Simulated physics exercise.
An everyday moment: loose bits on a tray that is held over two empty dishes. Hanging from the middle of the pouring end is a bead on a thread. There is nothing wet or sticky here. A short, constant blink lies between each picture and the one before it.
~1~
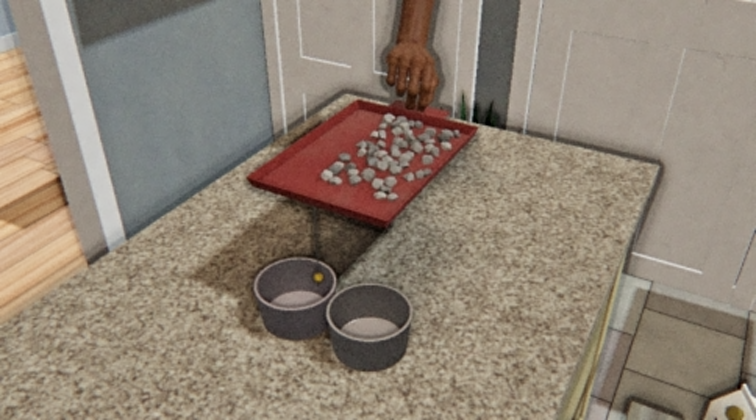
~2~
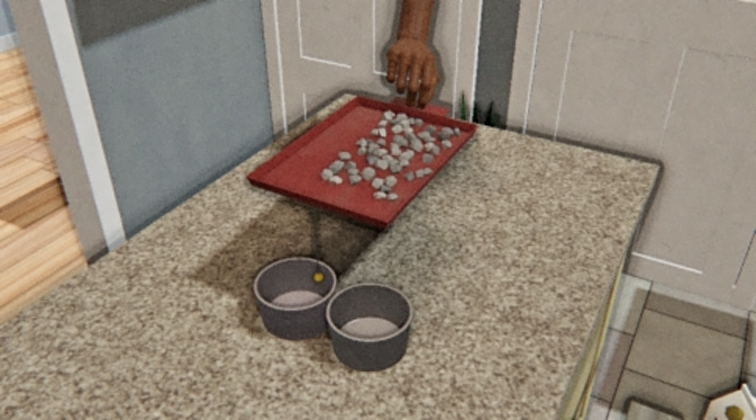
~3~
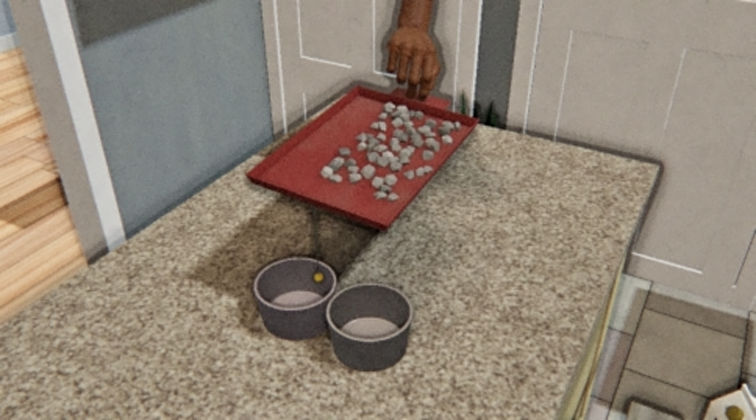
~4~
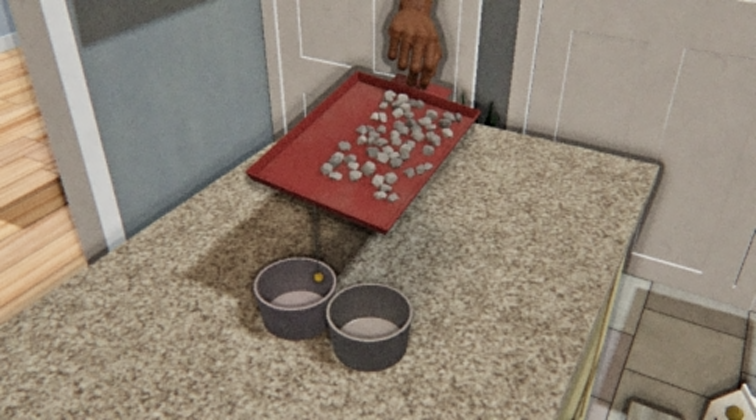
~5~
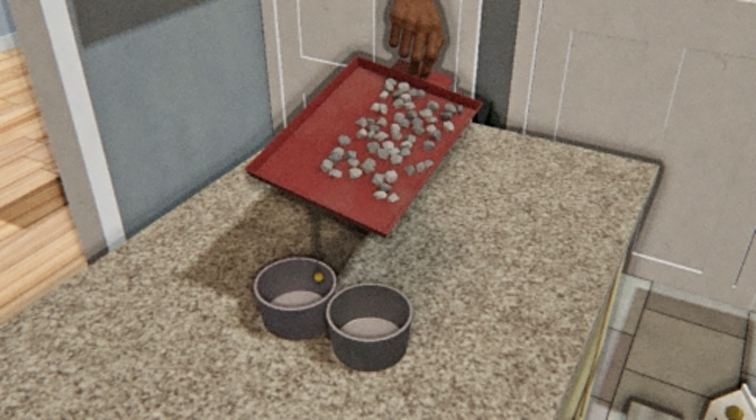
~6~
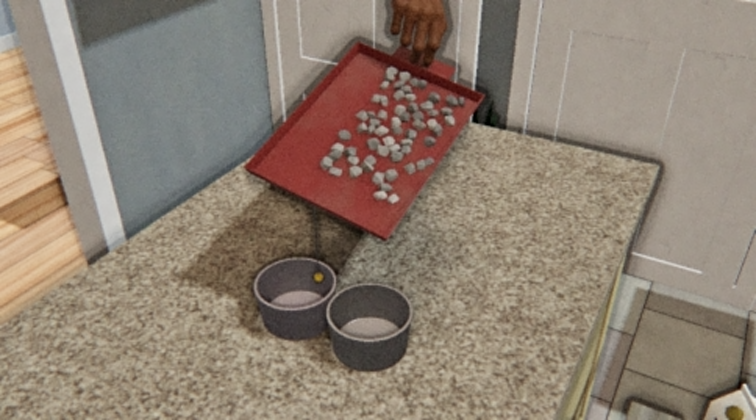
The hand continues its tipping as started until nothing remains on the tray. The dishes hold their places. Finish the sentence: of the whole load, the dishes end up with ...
... more than half.
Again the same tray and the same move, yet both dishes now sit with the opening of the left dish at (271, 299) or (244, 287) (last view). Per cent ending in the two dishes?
About 30 and 10 per cent respectively.
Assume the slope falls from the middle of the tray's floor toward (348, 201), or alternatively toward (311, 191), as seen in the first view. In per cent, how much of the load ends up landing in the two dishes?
I'd expect around 50 in a hundred first and around 30 in a hundred second.
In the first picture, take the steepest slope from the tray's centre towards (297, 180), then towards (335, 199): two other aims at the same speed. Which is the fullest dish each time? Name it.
Outcome one: The left side; outcome two: The right side.
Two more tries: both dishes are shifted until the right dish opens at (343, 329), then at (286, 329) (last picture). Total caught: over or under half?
Well, not up to half at the first spot and not up to half at the second.
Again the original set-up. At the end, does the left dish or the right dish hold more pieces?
Of the two, the right-side one is the fuller.
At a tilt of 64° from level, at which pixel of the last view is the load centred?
Look close to (389, 215) in the last picture.
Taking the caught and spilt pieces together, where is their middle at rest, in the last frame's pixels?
Somewhere around (375, 340) in the last picture.
Shortly afterwards, tray tipped steeply; the bulk on the tray; near a quarter in the air.
Next, tray tipped past a quarter turn; only a few on the tray; the bulk in the right dish; near a quarter outside both; only a few in the air.
Some moments later, tray tipped past a quarter turn; the bulk in the right dish; near a quarter outside both.
In the end, tray tipped past a quarter turn; the bulk in the right dish; none at all in the left dish; near a quarter outside both.
